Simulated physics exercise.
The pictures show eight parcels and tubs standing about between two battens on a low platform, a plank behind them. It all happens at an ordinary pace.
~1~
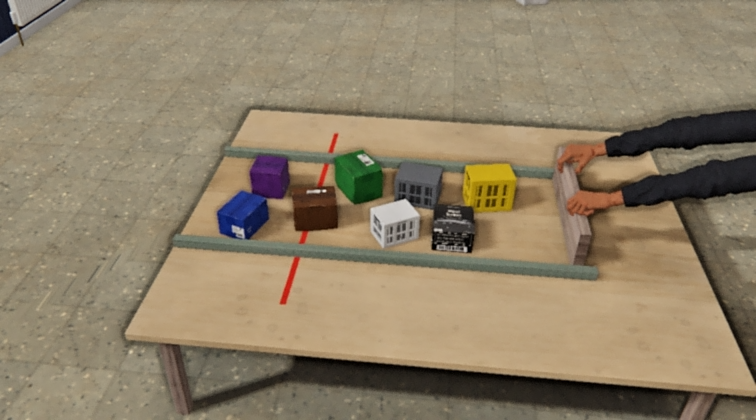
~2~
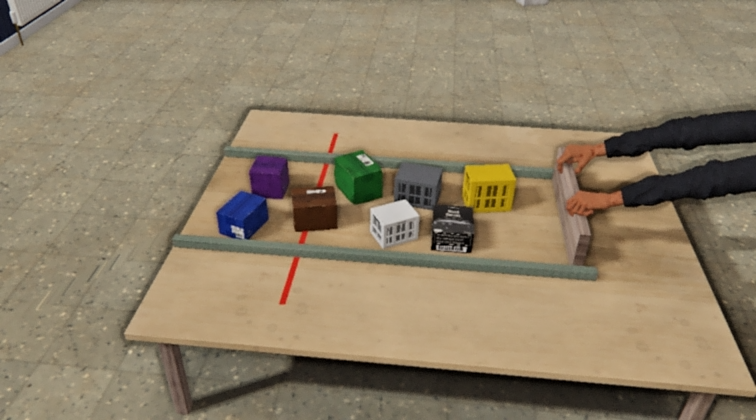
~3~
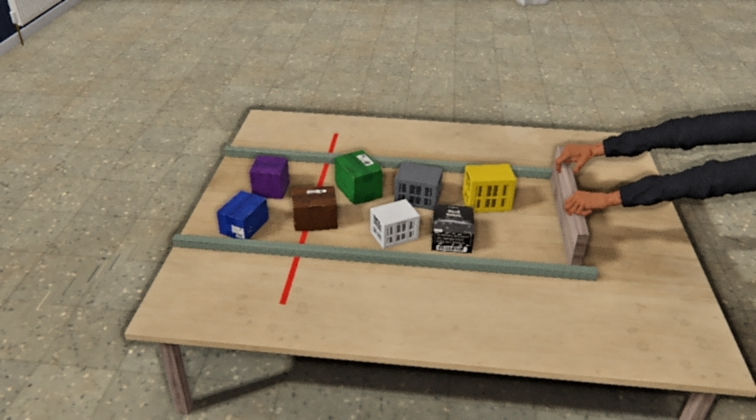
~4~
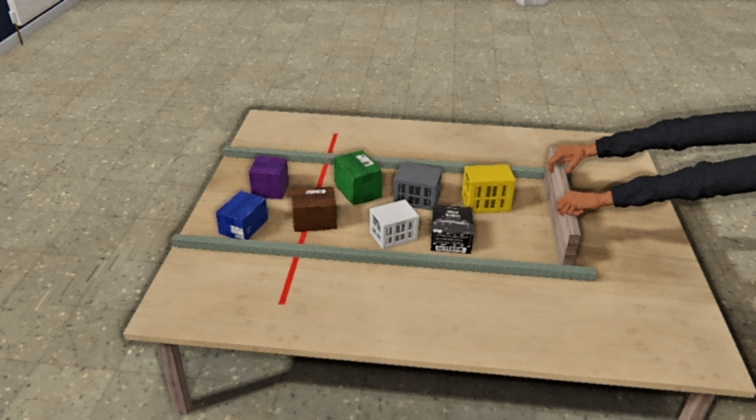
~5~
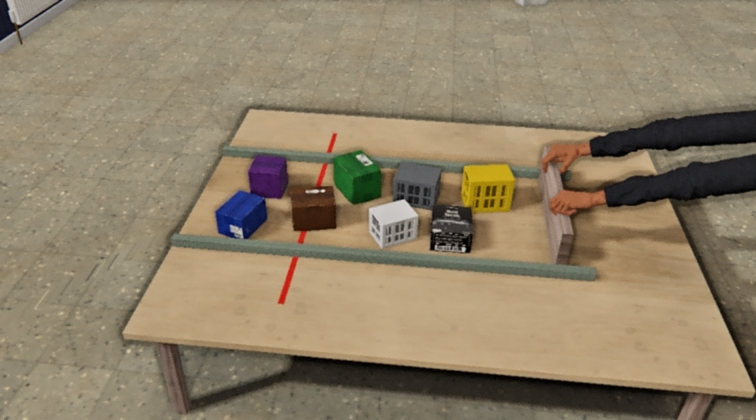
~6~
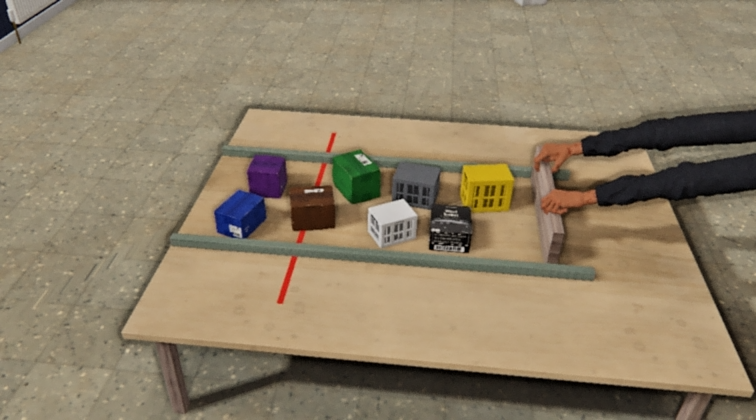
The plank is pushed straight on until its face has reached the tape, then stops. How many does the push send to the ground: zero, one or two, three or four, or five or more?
The number that fall off is one or two.
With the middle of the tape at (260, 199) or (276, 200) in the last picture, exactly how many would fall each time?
It would be 5 and 4.
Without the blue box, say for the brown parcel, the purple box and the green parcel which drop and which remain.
The brown parcel holds on, the purple box drops off, the green parcel stays on.
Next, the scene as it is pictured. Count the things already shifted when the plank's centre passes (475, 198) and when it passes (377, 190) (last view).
By then 2, and 8.
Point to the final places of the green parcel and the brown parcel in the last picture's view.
Near (220, 164) and (212, 194).
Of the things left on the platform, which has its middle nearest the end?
It is the blue box.
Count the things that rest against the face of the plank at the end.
That makes 2.
Soon after, none off yet; blue box at rest near (241, 215); purple box at rest near (268, 177); brown parcel at rest near (312, 208).
After that, none off yet; blue box at rest near (241, 215); purple box at rest near (268, 177); brown parcel displaced a little near (306, 207).
And then, none off yet; blue box displaced about its own width near (211, 215); purple box displaced about its own width near (225, 174); brown parcel displaced about its own width near (253, 202).
In the end, the number that fall off is one or two; gone, purple box.
